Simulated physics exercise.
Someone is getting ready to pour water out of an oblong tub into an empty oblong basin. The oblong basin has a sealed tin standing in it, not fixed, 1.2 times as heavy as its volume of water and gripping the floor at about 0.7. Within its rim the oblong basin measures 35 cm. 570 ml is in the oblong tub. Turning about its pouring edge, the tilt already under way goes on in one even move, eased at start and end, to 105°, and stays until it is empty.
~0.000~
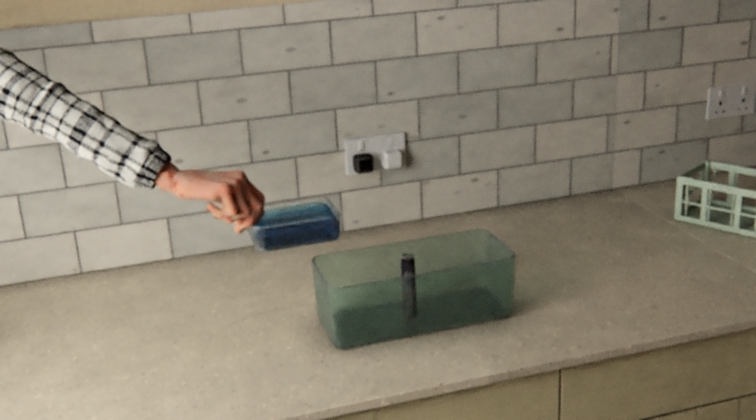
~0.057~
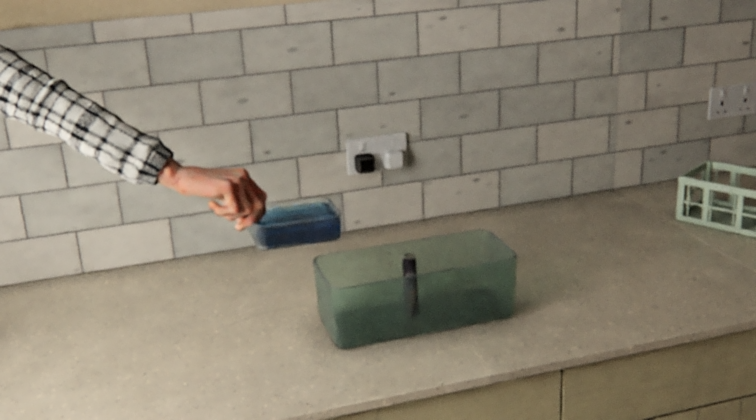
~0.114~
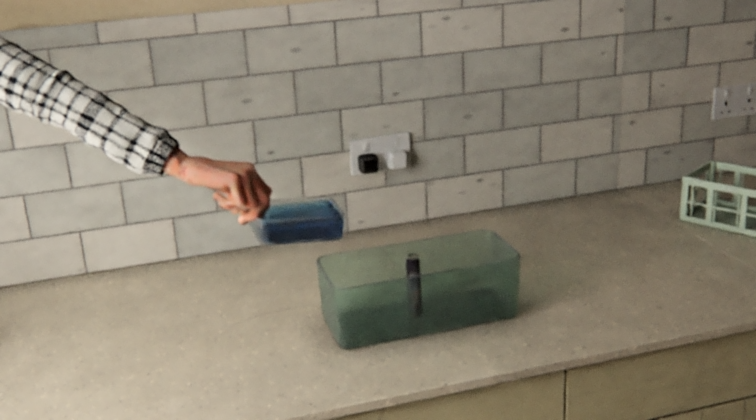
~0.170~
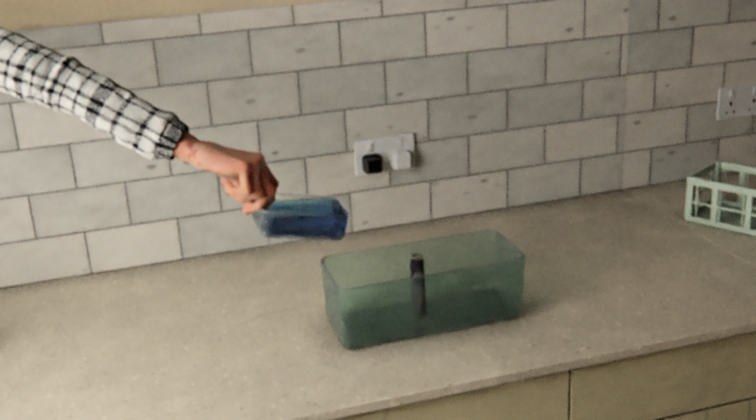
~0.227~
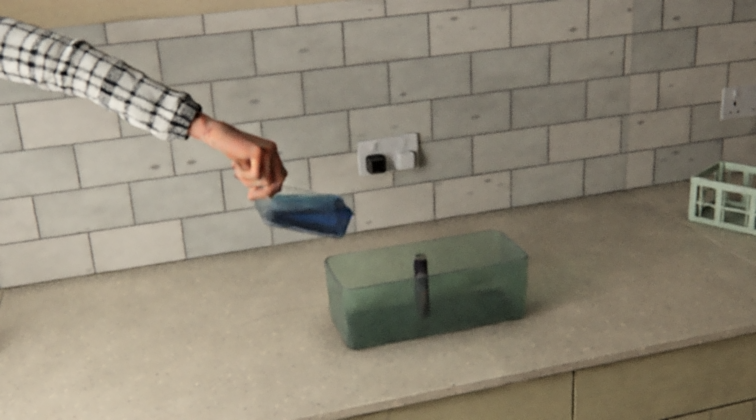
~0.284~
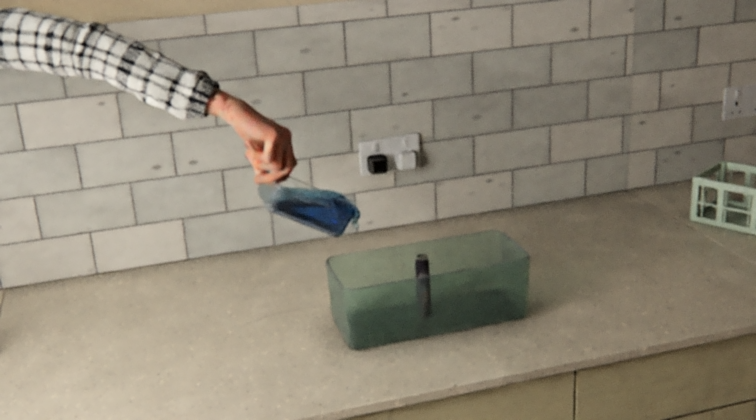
The clip opens with a hand in a checked sleeve holding a small tub of blue liquid nearly level, above and left of a larger, see-through green basin on a kitchen counter. The hand lifts and steadily tilts the tub down to the right, and a little liquid passes over its lower edge.
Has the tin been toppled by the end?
Yes: It ends up tipped.
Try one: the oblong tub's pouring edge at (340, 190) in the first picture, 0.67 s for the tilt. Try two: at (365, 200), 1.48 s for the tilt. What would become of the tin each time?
Trial 1 - tin stays standing; trial 2 - tin stays standing.
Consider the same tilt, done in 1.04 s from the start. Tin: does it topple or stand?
The tin stays on its base.
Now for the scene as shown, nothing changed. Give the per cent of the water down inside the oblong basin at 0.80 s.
Roughly 92 per cent.
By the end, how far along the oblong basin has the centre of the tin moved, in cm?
The middle of the tin ends some 7.5 cm along the basin.
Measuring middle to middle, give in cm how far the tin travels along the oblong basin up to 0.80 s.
The tin has gone some 2 cm.
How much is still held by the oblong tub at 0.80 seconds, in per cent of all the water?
What remains is about 0 percent of it all.
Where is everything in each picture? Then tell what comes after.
Tilt 0°; pouring edge (333, 207); surface from (250, 221) to (331, 209); the oblong basin's rim runs from (320, 274) to (501, 243); the tin's top is at (408, 259), in the first frame.
Tilt 1°; pouring edge (335, 207); surface from (251, 220) to (333, 208), in the second frame.
Tilt 5°; pouring edge (338, 207); surface from (254, 217) to (336, 207), in the third frame.
Tilt 12°; pouring edge (342, 208); surface from (257, 212) to (340, 204), in the fourth frame.
Tilt 20°; pouring edge (345, 208); surface from (261, 204) to (339, 203); 5 per cent is over the edge, in the fifth frame.
Tilt 31°; pouring edge (346, 208); surface from (262, 194) to (336, 199); 11 per cent is over the edge, in the sixth frame.
After 0.58 s the tilt is 89° and 7 per cent is still to pour; the tin stands where it began.
After 0.80 s the tilt is 105° and 0 per cent is still to pour; the tin leans 22°.
After 1.03 s the tilt is 105° and 0 per cent is still to pour; the tin lies on its side.
After 1.28 s the tilt is 105° and 0 per cent is still to pour; the tin lies on its side.
In the end the tin lies on its side.
